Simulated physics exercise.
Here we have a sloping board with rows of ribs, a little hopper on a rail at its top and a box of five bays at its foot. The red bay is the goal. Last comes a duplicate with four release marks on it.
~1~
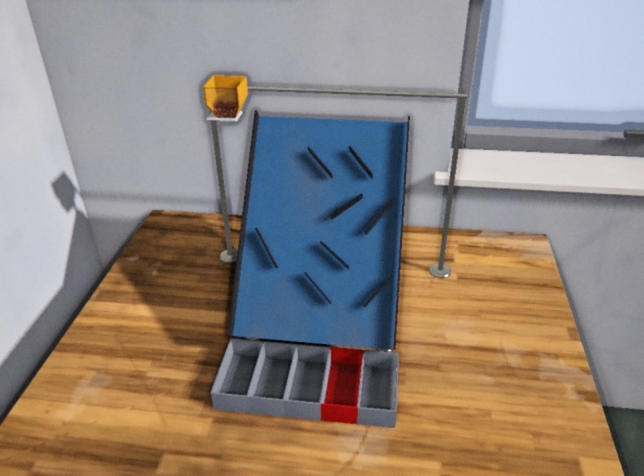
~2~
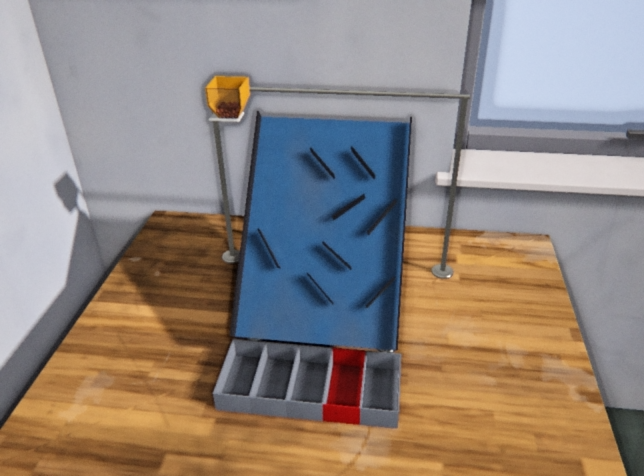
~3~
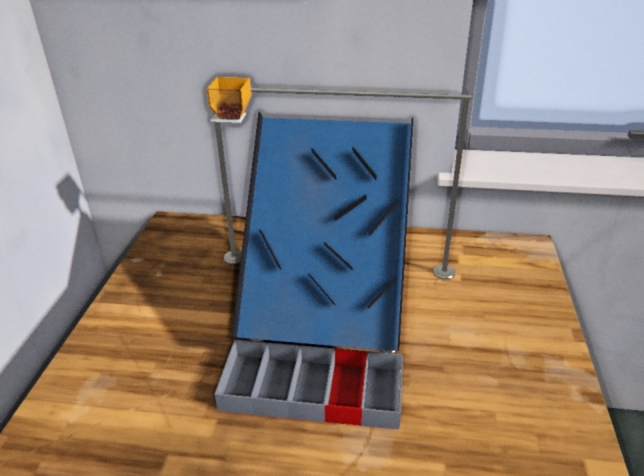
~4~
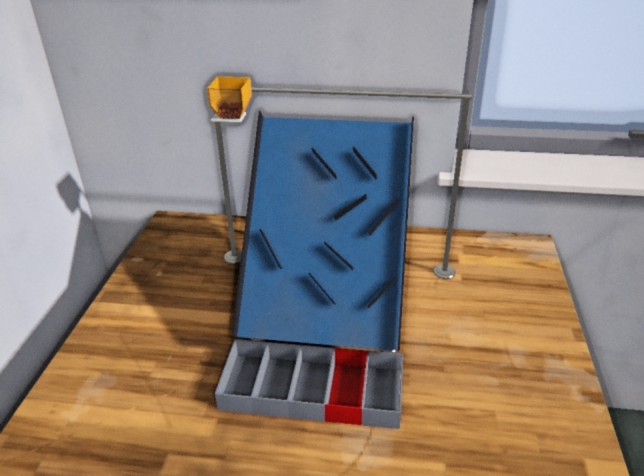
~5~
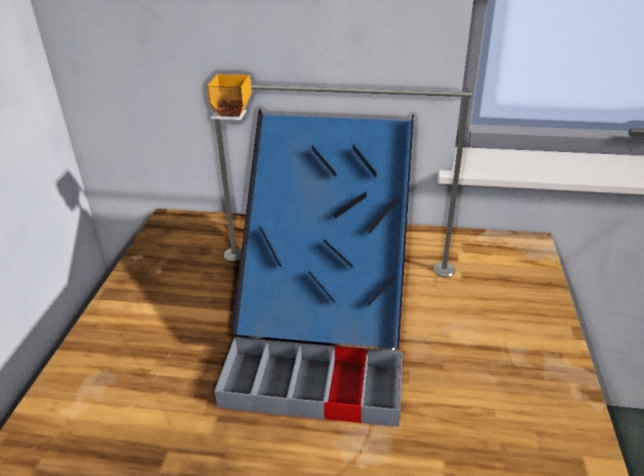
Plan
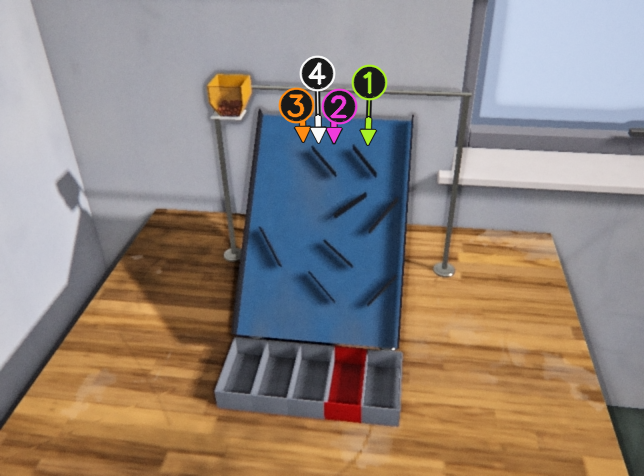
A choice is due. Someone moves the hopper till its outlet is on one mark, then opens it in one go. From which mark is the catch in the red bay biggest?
1 beats the others.
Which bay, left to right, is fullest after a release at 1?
The fourth from the left.
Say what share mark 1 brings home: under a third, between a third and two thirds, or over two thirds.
Mark 1 gives over two thirds.
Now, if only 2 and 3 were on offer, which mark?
2 it is.
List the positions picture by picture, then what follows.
Hopper at (228, 108), clay pellets, door shut, in the first frame.
Ribs (310, 148) to (333, 175), (351, 146) to (374, 175), (332, 217) to (364, 194), in the second frame.
Ribs (369, 233) to (397, 200), (259, 229) to (279, 267), (324, 242) to (352, 268), in the third frame.
Ribs (309, 273) to (334, 303), (368, 307) to (396, 277), in the fourth frame.
Red bay at (343, 411), number 4 of 5 from the left, in the fifth frame.
On the marked copy, mark 1 meets the board at (367, 139); mark 2 meets the board at (334, 137); mark 3 meets the board at (303, 136); mark 4 meets the board at (318, 137).
With 1, most in the red bay, about a quarter in other bays, a stray few held on the board.
With 2, about a third in the red bay, about two thirds in other bays.
With 3, a small part in the red bay, most in other bays.
With 4, about a quarter in the red bay, most in other bays, a stray few outside the box.
